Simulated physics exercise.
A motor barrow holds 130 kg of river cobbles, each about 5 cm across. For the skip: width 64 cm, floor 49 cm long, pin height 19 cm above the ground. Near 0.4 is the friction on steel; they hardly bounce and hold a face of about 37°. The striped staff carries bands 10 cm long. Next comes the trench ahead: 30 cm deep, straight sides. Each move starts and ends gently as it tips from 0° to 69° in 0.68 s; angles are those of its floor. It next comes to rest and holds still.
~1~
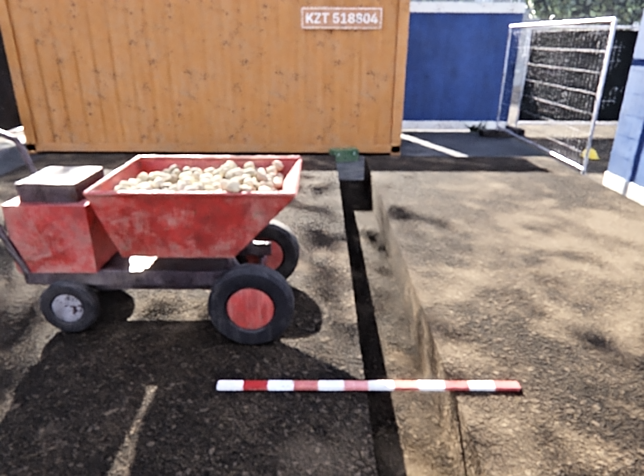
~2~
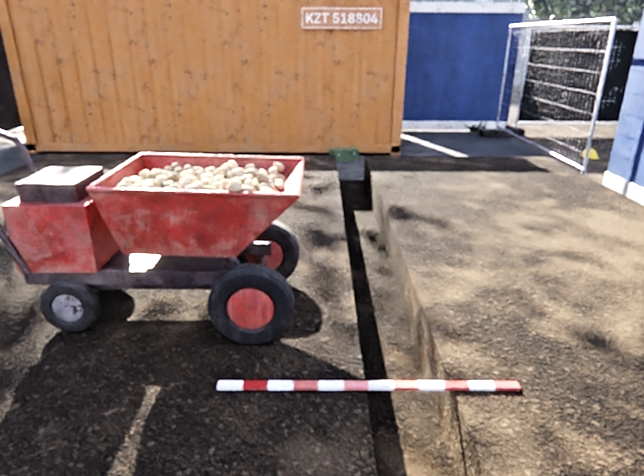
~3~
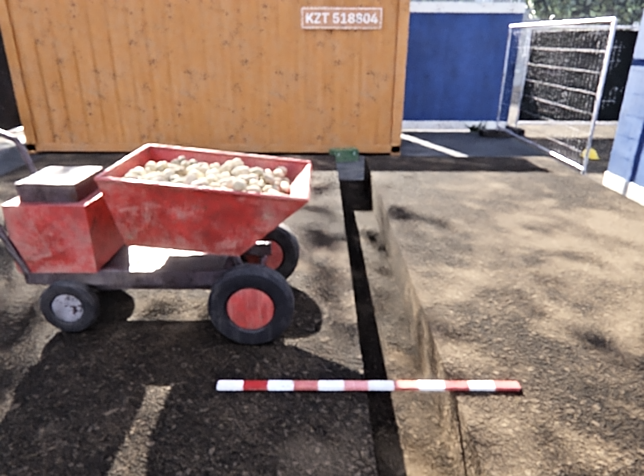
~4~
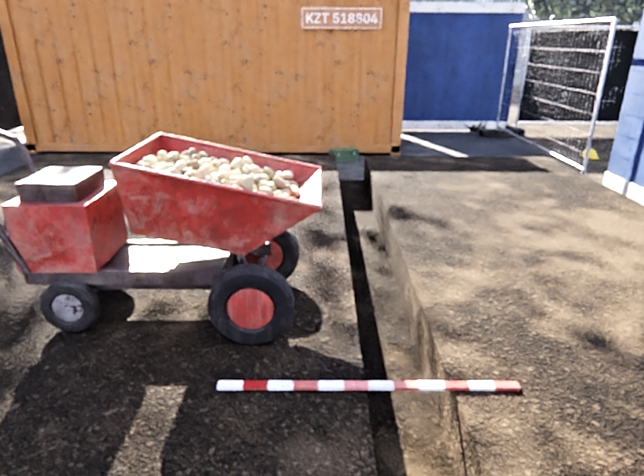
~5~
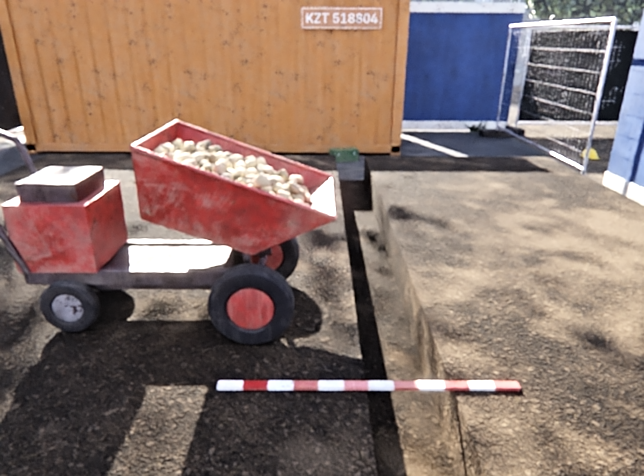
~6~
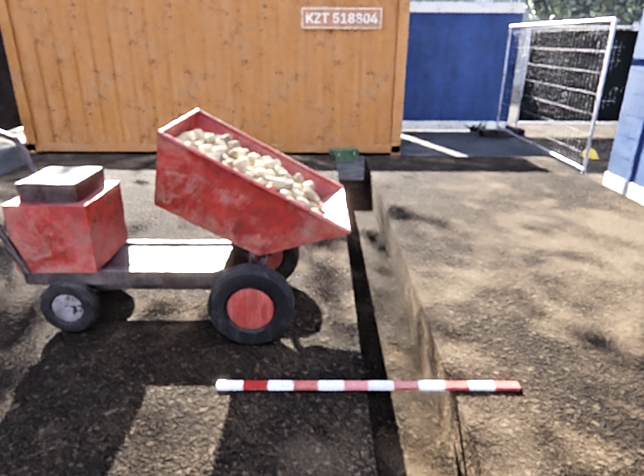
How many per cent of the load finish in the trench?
About 66 per cent.
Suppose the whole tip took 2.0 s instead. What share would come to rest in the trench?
With that timing, about 85 per cent.
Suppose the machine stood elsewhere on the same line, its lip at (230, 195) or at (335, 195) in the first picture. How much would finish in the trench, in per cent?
First some 85, then 30 per cent.
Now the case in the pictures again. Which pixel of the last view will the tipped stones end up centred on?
The middle should be near (408, 342).
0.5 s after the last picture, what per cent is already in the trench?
Around 25 per cent of it, at that instant.
Then, 0.2 s after the last picture the floor is at 58°, 100 % in the skip; the foremost stones are at (366, 254).
Then, 0.5 s after the last picture the floor is at 69°, 73 % in the skip, 24 % in the trench, 3 % past the trench; the foremost stones are at (440, 300).
Then, 0.8 s after the last picture the floor is at 69°, 20 % in the skip, 47 % in the trench, 33 % past the trench; the foremost stones are at (579, 312).
Then, 2.8 s after the last picture the floor is at 69°, 0 % in the skip, 66 % in the trench, 34 % past the trench; the foremost stones are past the picture's edge.
